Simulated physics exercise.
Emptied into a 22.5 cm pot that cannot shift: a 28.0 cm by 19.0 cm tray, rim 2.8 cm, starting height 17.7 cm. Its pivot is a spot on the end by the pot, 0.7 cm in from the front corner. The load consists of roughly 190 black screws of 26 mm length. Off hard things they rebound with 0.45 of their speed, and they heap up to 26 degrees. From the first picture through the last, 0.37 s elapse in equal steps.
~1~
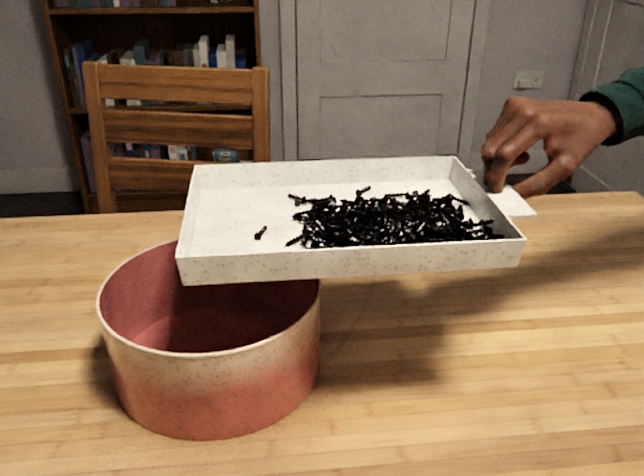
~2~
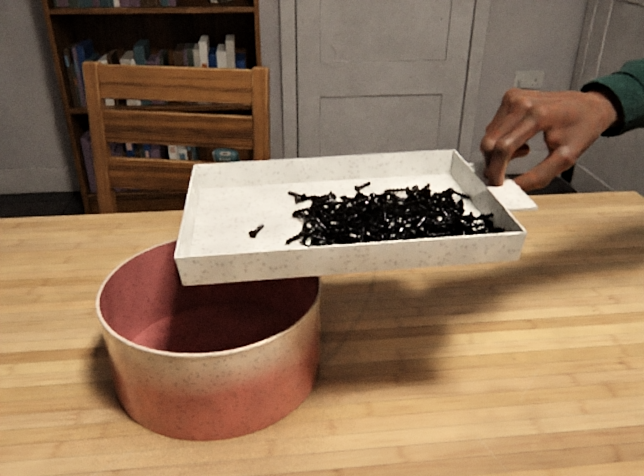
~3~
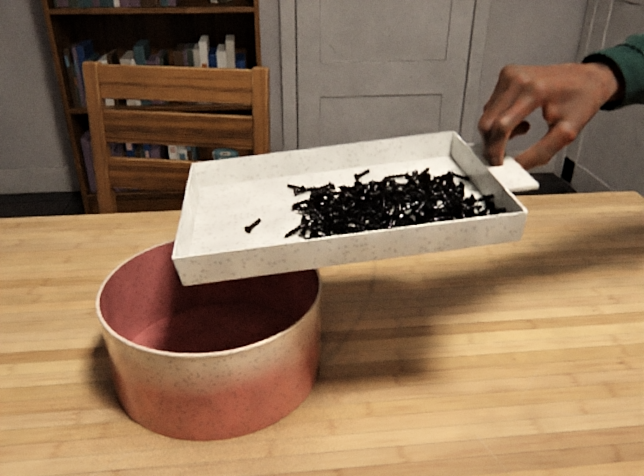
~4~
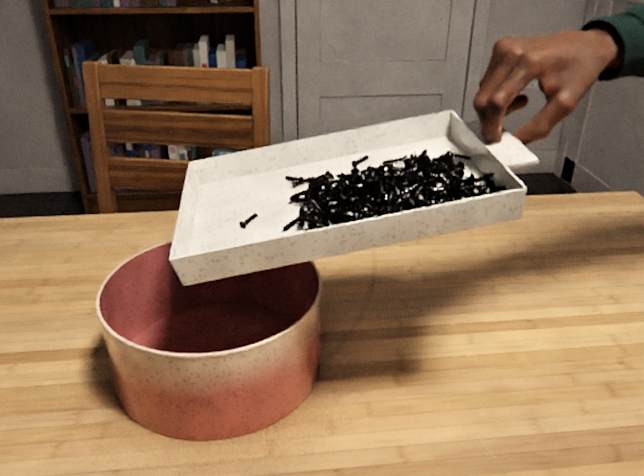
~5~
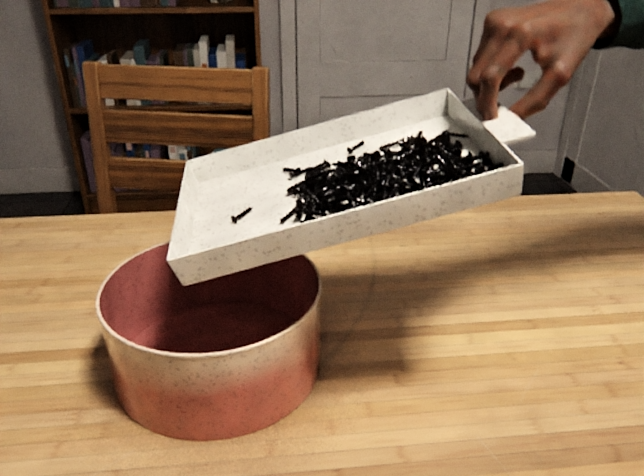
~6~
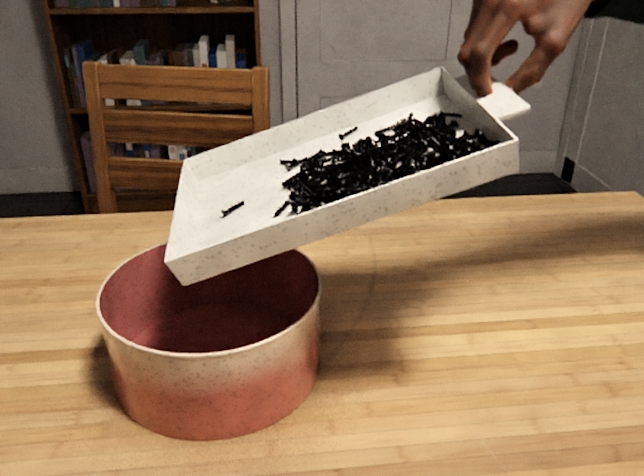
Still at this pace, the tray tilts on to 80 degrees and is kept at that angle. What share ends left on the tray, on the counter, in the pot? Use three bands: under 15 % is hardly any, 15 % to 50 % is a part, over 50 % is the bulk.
Shares - tray: A part; counter: A part; pot: A part.
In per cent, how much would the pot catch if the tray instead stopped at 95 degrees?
That would give about 55 per cent.
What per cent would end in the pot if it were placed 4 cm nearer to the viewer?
It would come to roughly 50 percent.
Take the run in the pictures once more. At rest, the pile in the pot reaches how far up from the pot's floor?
Height: Approx. 1.5 cm.
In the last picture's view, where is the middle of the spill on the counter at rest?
Somewhere around (94, 462), I'd say.
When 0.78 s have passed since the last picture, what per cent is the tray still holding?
Load share: Around 90%.
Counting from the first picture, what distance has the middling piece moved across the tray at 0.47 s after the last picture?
It has moved some 14 cm from its start.
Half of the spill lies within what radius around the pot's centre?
Roughly 18 cm from the centre.
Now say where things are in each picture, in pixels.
The first frame shows tray tilt 0 degrees, front corners at (180, 255) and (521, 238); middle of the pieces at (388, 229); pot at (212, 284).
The second frame shows tray tilt 1 degrees, front corners at (179, 255) and (522, 231); middle of the pieces at (388, 224).
The third frame shows tray tilt 5 degrees, front corners at (177, 256) and (522, 211), lowest corner left front; middle of the pieces at (388, 212).
The fourth frame shows tray tilt 10 degrees, front corners at (174, 257) and (521, 187), lowest corner left front; middle of the pieces at (386, 197).
The fifth frame shows tray tilt 14 degrees, front corners at (171, 258) and (518, 163), lowest corner left front; middle of the pieces at (383, 183).
The sixth frame shows tray tilt 19 degrees, front corners at (169, 259) and (513, 139), lowest corner left front; middle of the pieces at (379, 169); pot at (212, 284).
Then, 0.47 s after the last picture, tilt 48 degrees; the tray holds 100 %, the pot 0 %.
Then, 0.78 s after the last picture, tilt 67 degrees; the tray holds 90 %, the pot 5 %.
Then, 1.19 s after the last picture, tilt 80 degrees; the tray holds 80 %, the pot 15 %.
In the end, tray 40 %, counter 20 %, pot 35 %.
